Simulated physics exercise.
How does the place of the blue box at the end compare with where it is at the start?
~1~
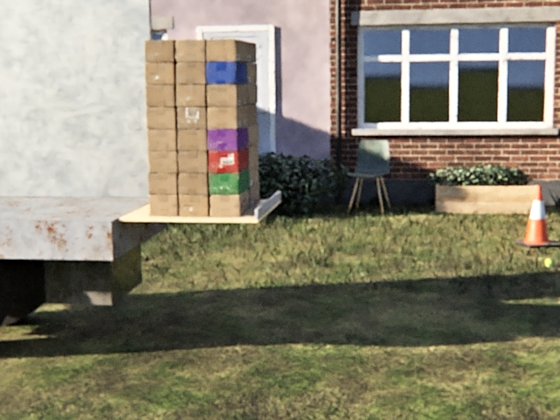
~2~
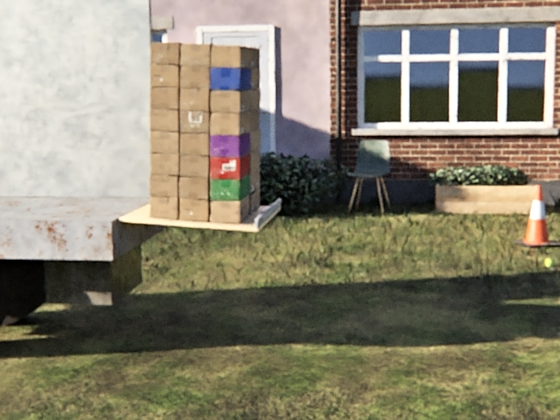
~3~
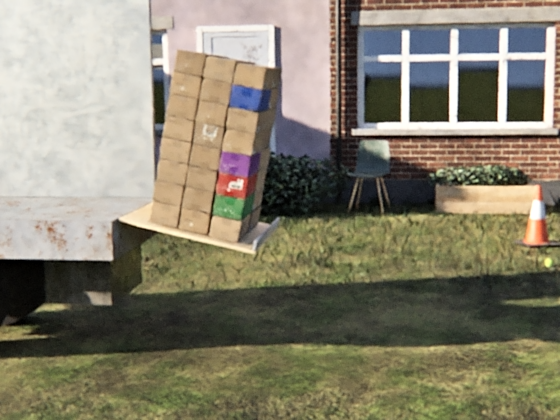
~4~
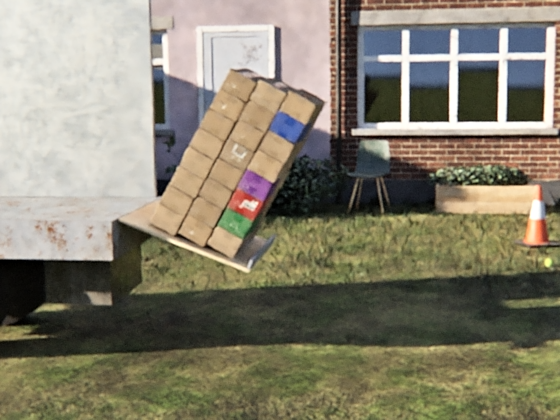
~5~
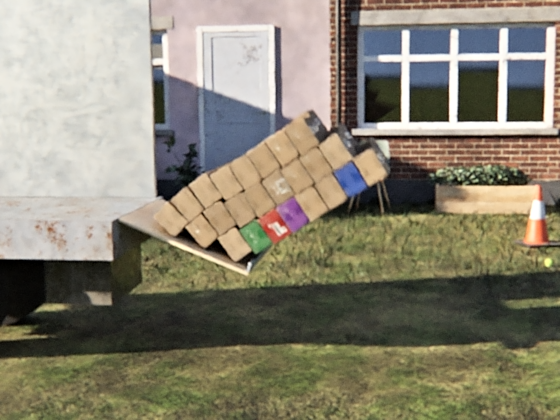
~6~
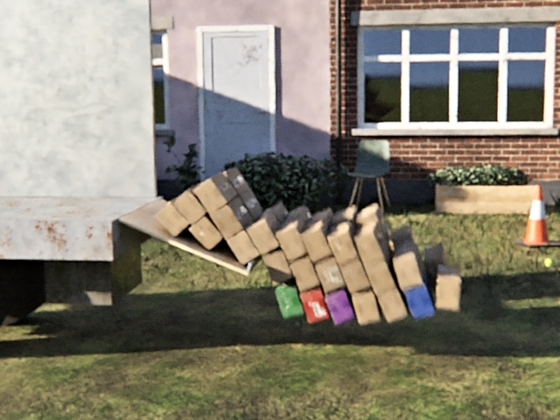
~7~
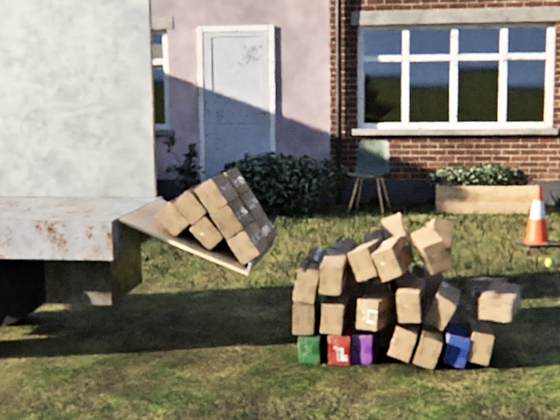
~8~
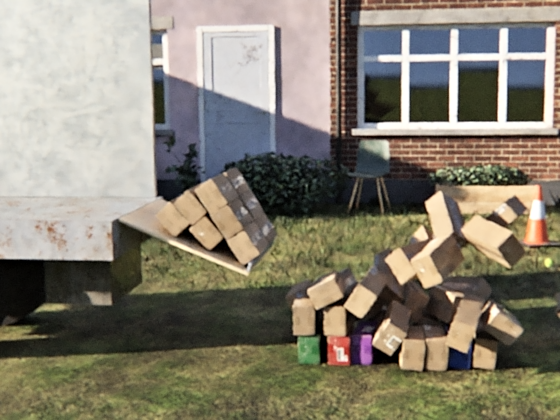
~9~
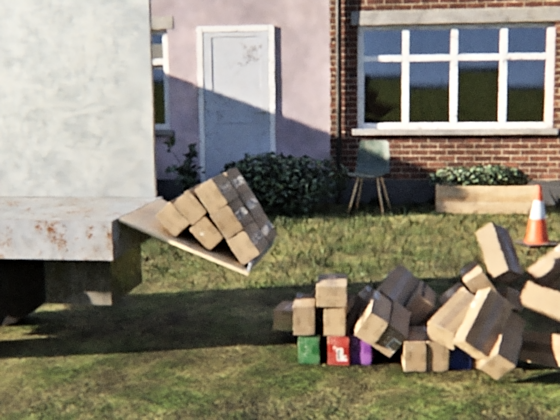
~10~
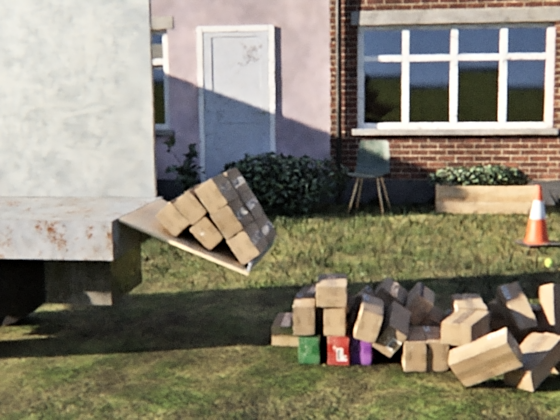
At the start the blue box is near the top of the stack on the lorry's platform. By the end it is down on the grass, well to the right of the platform, among the spilled boxes.
The clip opens on a tall stack of brown boxes, with blue, purple, red and green ones among them, standing on a platform at the back of a lorry. The platform tips down to the right, and the stack leans with it. The leaning stack topples over the platform's lower edge, and its boxes spill towards the grass. They land in a jumbled heap, some tumbling further right towards the traffic cone. At the end the platform rests tilted with a small cluster of brown boxes still aboard, while the green, red and purple boxes lie on the grass.
